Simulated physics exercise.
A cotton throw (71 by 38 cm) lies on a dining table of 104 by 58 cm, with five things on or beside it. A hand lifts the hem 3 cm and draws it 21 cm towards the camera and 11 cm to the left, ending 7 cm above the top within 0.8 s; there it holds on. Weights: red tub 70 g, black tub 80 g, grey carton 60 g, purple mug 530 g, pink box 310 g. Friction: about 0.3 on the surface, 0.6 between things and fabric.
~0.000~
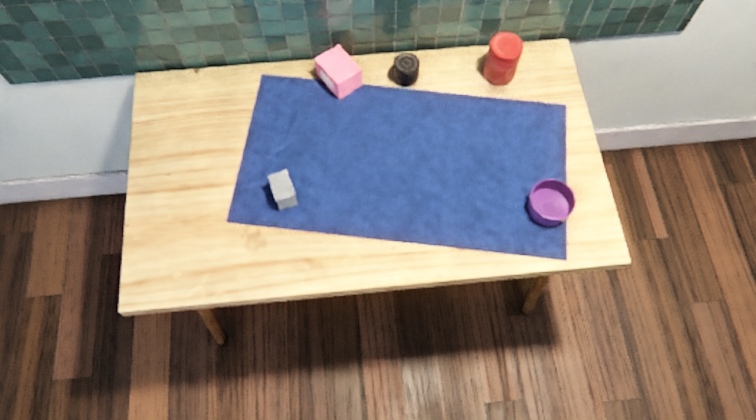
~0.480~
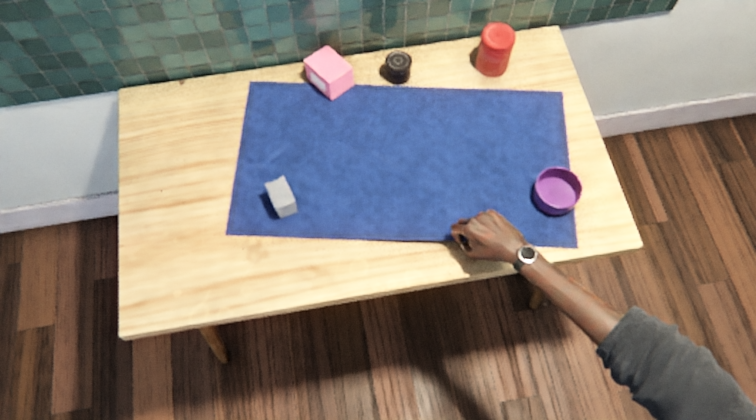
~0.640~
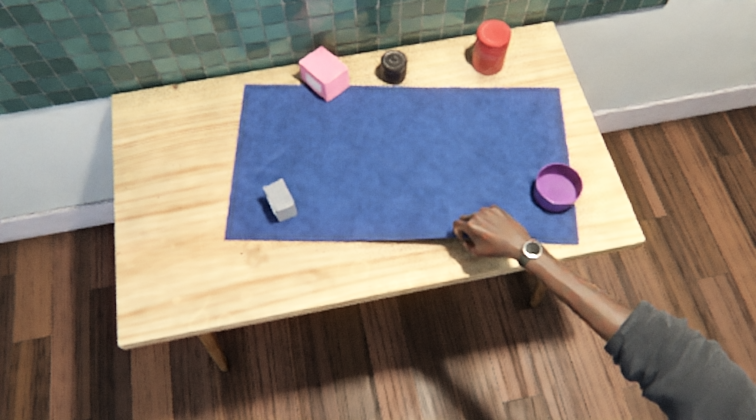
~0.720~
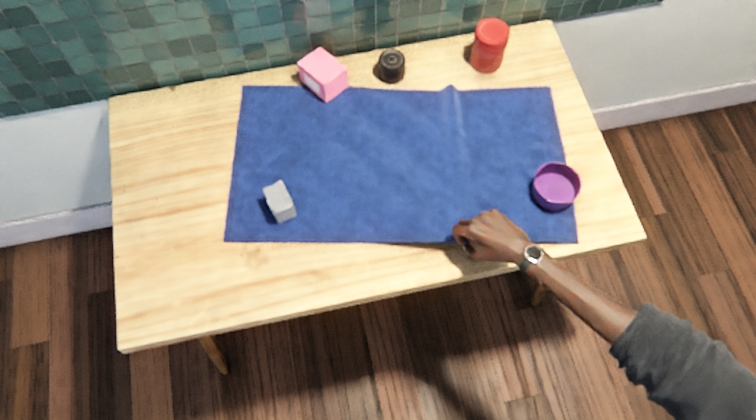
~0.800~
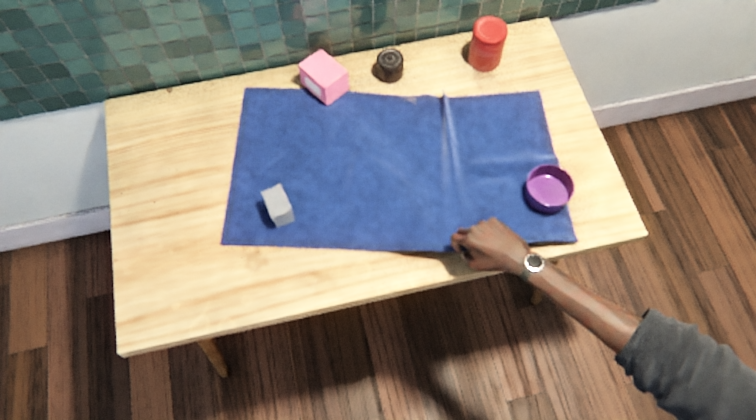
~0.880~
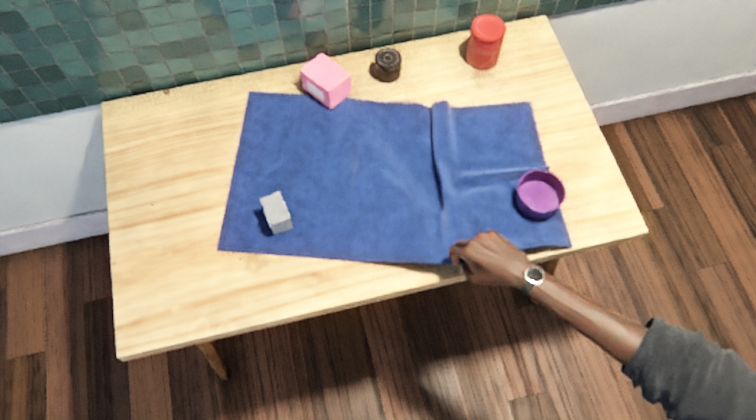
A hand reaches in from the lower right, grips the near hem of a blue cloth and draws it a little towards the viewer, raising creases and shifting the purple bowl-like mug and grey block on it. The cloth covers a light wooden table, with pink box, black tub and red tub along the back. Seen from above, beside green tiles and wooden flooring, the view shifts slightly.
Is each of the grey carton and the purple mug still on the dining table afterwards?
The grey carton keeps to the top, the purple mug drops off.
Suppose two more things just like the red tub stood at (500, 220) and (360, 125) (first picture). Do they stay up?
In turn: Drops off, stays up.
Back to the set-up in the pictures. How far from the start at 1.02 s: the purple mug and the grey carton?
Purple mug 10 cm, grey carton 4 cm.
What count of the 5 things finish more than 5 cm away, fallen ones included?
3 of them.
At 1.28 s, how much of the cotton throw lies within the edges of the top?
Some 80 per cent of it.
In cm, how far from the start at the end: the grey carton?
About: Grey carton 15 cm.
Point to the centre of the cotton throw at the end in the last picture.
Around (403, 255).
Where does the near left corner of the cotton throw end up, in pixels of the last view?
At about (206, 283).
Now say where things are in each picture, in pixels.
The first frame shows shows, grey carton (281, 185); purple mug (553, 199); cotton throw corners (227, 222) (262, 74) (566, 105) (567, 260).
The second frame shows shows, cotton throw corners (226, 235) (250, 81); grip (460, 241).
The third frame shows shows, cotton throw corners (225, 240) (245, 85); grip (462, 238).
The fourth frame shows shows, purple mug (558, 182); cotton throw corners (224, 242) (243, 86); grip (462, 242).
The fifth frame shows shows, purple mug (551, 185); pink box (323, 68); grey carton (276, 200); cotton throw corners (221, 245) (245, 88); grip (461, 251).
The sixth frame shows shows, grey carton (275, 208); purple mug (542, 190); cotton throw corners (217, 250) (249, 92) (531, 102) (572, 247); grip (459, 264).
After 1.0 s, 95 % of the cotton throw is still over the top; purple mug 11 cm off its start, grey carton 5 cm off its start, pink box 5 cm off its start.
After 1.1 s, 90 % of the cotton throw is still over the top; purple mug 17 cm off its start, grey carton 8 cm off its start, pink box 7 cm off its start.
After 1.3 s, 80 % of the cotton throw is still over the top; purple mug 22 cm off its start at (499, 258), grey carton 11 cm off its start at (272, 250), pink box 8 cm off its start at (341, 88).
After 1.4 s, 80 % of the cotton throw is still over the top; purple mug on its side, 25 cm off its start, grey carton 12 cm off its start, pink box 8 cm off its start.
After 3.0 s, 75 % of the cotton throw is still over the top; purple mug over the edge, grey carton 13 cm off its start at (272, 259), pink box 8 cm off its start at (340, 88).
